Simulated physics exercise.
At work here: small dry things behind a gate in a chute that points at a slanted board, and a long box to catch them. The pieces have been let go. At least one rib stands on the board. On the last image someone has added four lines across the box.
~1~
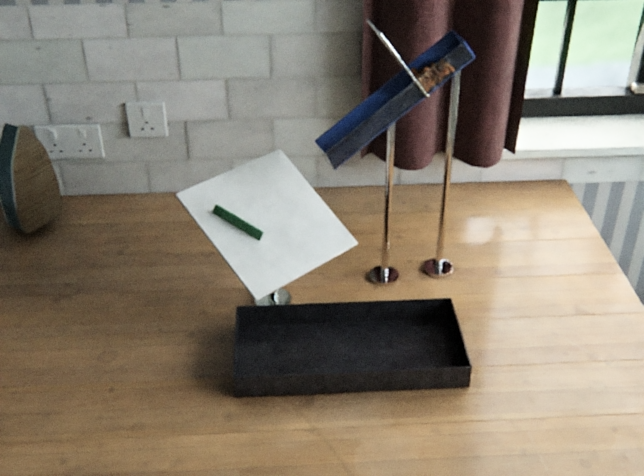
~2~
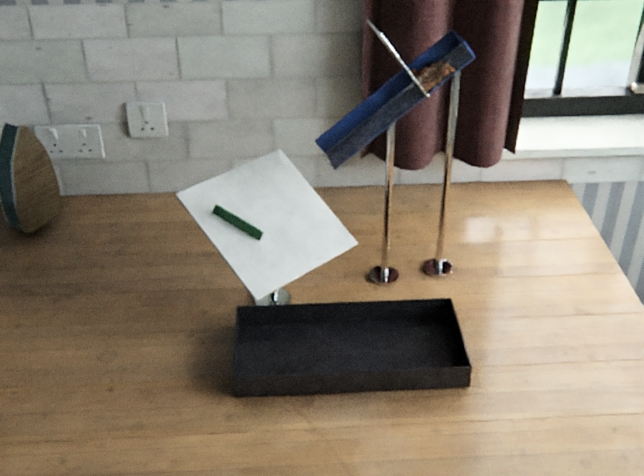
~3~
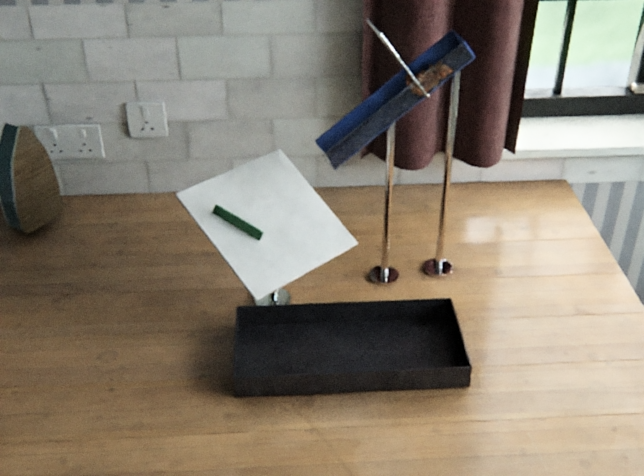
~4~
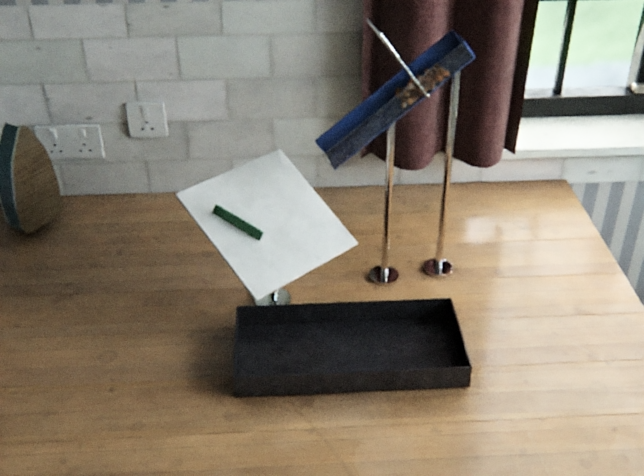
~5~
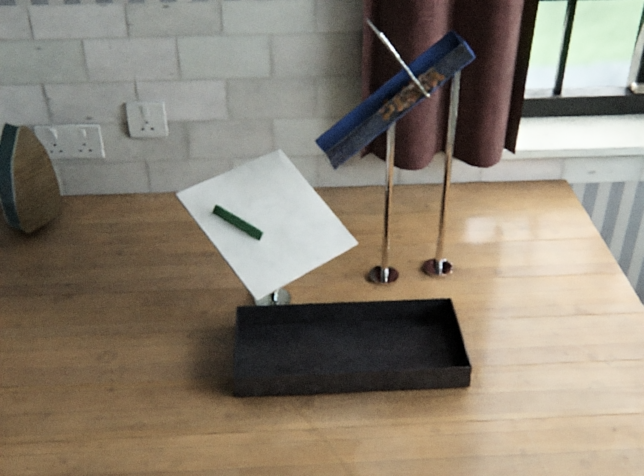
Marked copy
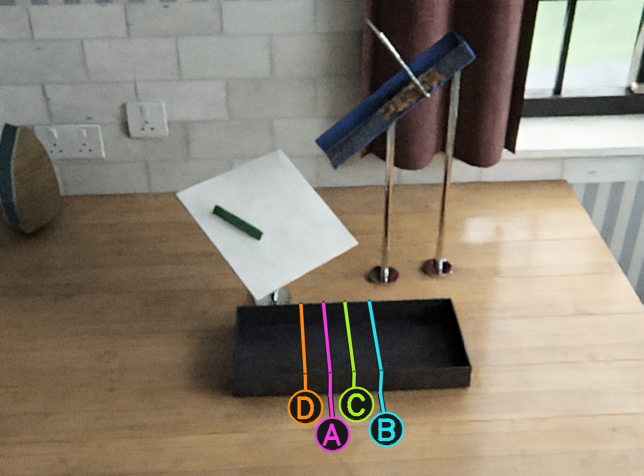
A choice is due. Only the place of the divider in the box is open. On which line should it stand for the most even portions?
It is A.
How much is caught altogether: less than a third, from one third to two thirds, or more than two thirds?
More than two thirds.
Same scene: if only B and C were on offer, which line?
C it is.
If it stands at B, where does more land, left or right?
More lands on the left.
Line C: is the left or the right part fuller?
Left.
On the marked copy, line A crosses the front rim at (330, 373); line B crosses the front rim at (381, 371); line C crosses the front rim at (354, 372); line D crosses the front rim at (305, 374).
For line A, of what is caught, about half on the left of the divider, about half on the right.
For line B, of what is caught, all on the left of the divider, none on the right.
For line C, of what is caught, most on the left of the divider, about a quarter on the right.
For line D, of what is caught, a small part on the left of the divider, most on the right.
